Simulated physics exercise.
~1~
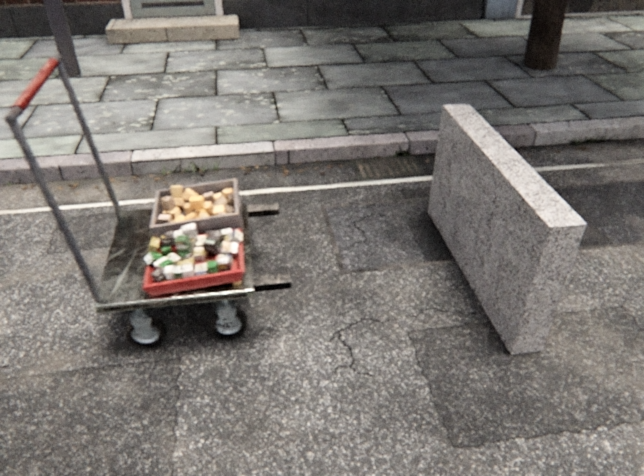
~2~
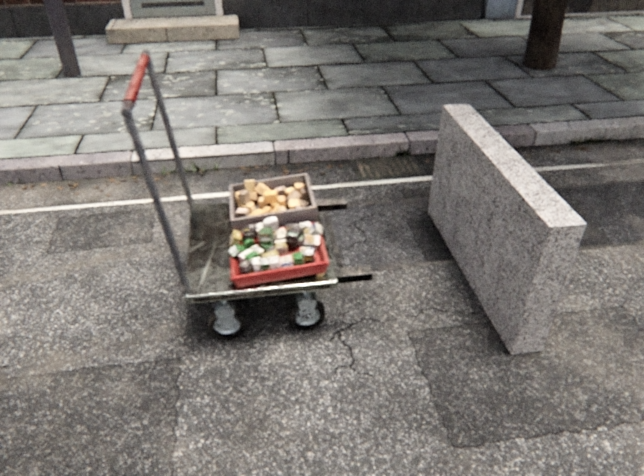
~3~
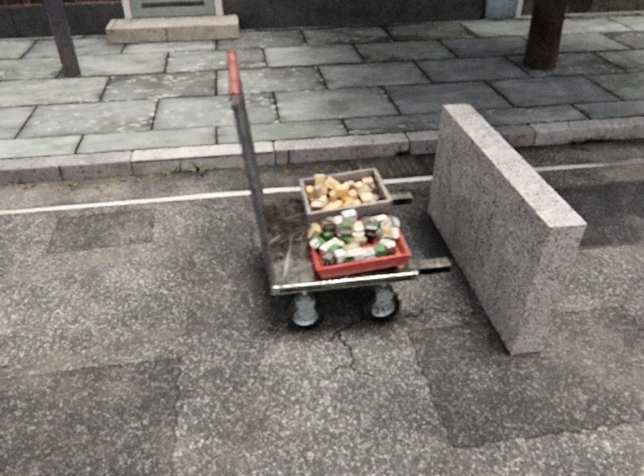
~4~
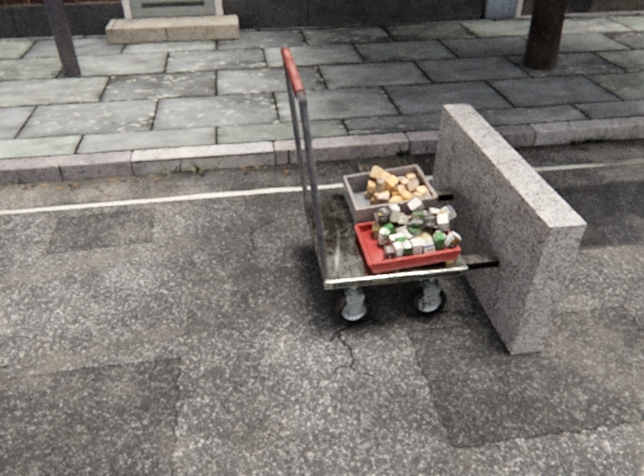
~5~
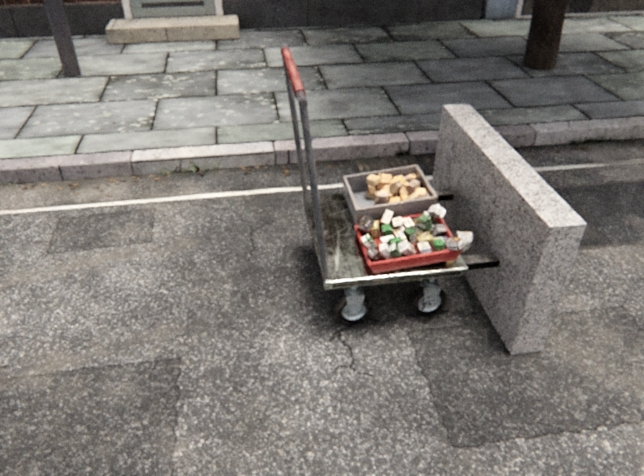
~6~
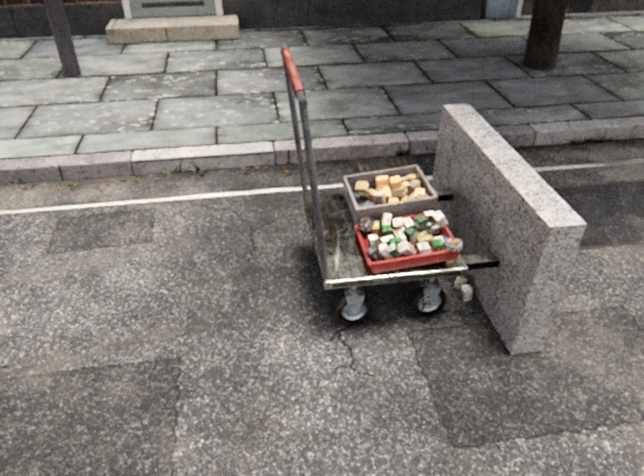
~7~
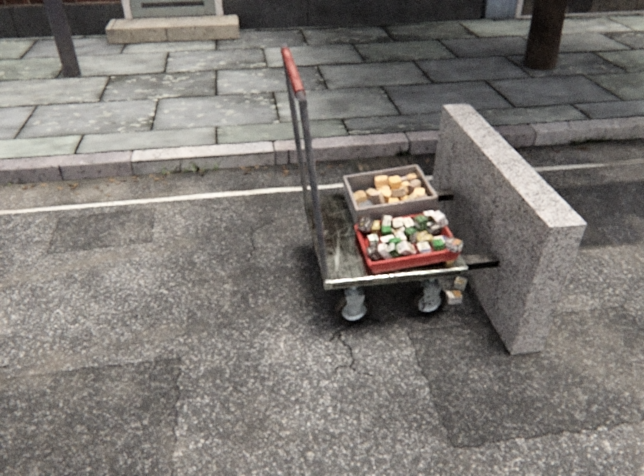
A trolley carrying grey and red baskets rolls right, stops against a stone wall, and a few small cartons spill to the ground.
